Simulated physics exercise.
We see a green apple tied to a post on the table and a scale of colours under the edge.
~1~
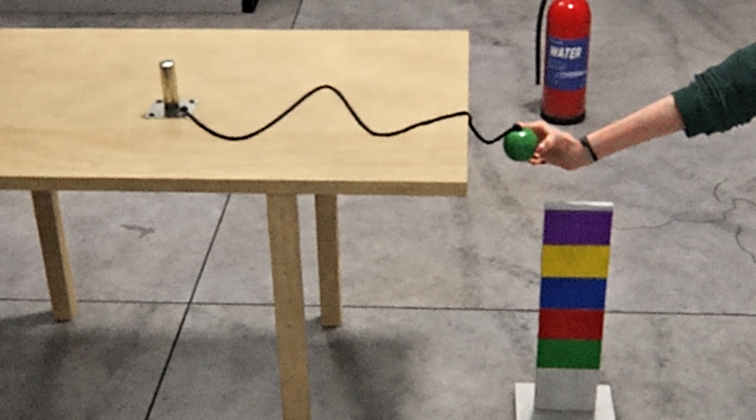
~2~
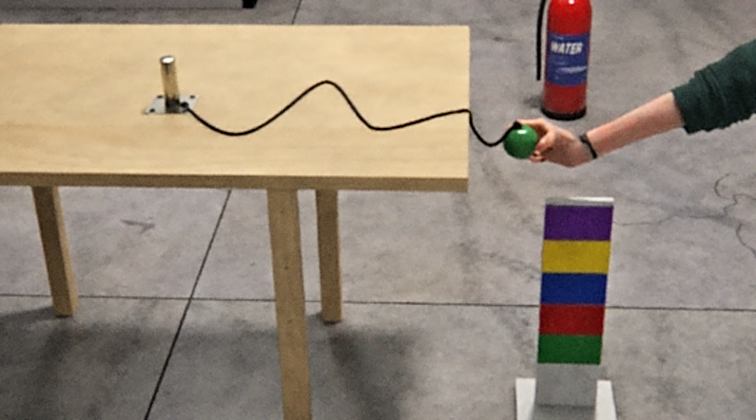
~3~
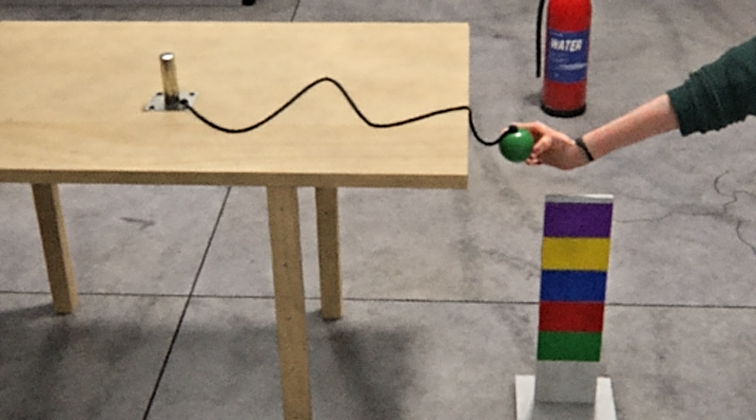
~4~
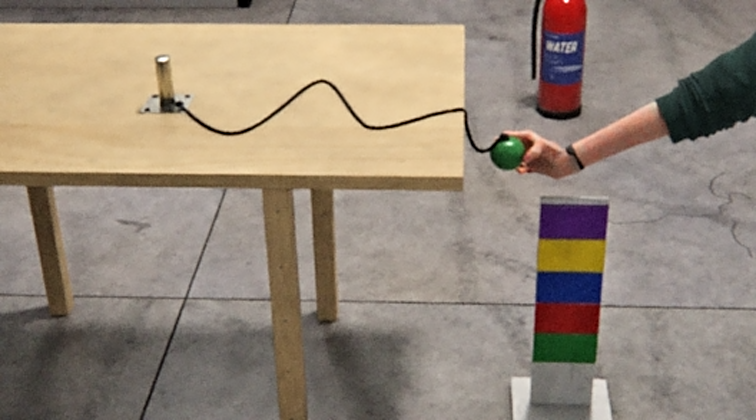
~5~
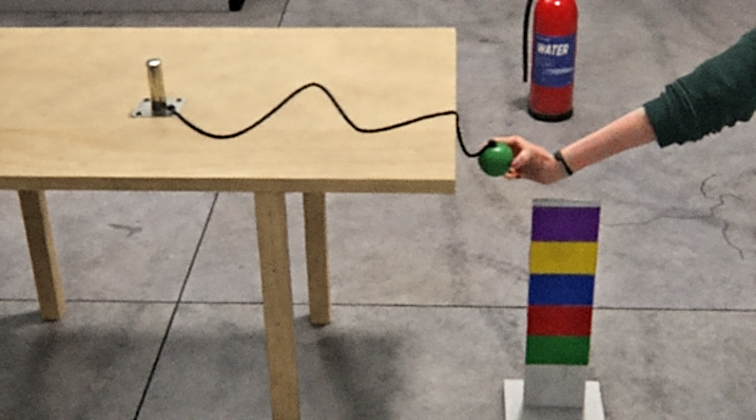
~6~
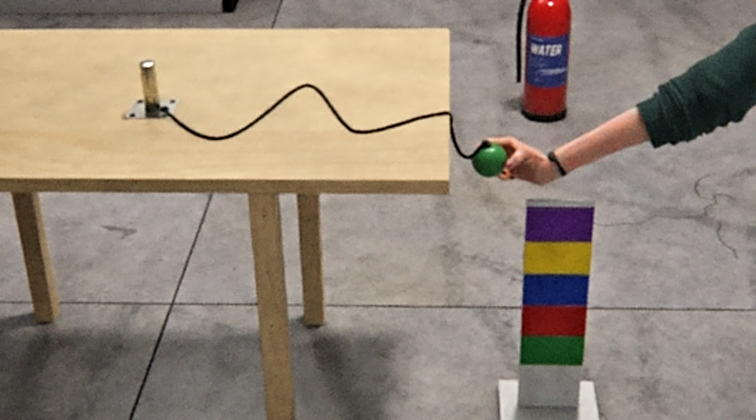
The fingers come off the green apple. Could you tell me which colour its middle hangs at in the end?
Its middle hangs at green.
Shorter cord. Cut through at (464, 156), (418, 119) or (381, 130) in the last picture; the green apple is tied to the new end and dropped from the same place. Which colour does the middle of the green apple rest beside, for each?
Red; yellow; purple.
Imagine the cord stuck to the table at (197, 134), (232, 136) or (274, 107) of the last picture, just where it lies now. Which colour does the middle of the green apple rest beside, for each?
In order: Red; red; blue.
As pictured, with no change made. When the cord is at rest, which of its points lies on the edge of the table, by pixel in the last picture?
At (326, 99).
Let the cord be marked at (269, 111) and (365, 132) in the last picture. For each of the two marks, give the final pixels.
(338, 110) for the first, (449, 202) for the second.
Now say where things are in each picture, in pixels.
The first picture shows green apple (521, 145); purple (578, 229); yellow (575, 262); blue (573, 294); red (571, 325); green (569, 355).
The second picture shows green apple (520, 142); cord through (207, 124) (276, 117) (330, 82) (363, 120) (447, 114).
The third picture shows green apple (517, 145).
The fourth picture shows green apple (507, 154); cord through (202, 123) (271, 116) (326, 81) (359, 119) (442, 113).
The fifth picture shows green apple (496, 160).
The sixth picture shows green apple (490, 160); cord through (187, 128) (256, 121) (311, 86) (344, 123) (428, 116).
Early on, apple near (439, 348); level with green.
Midway, apple near (449, 357); level with green.
Finally, apple near (444, 357); level with green. Its middle rests at the green band.
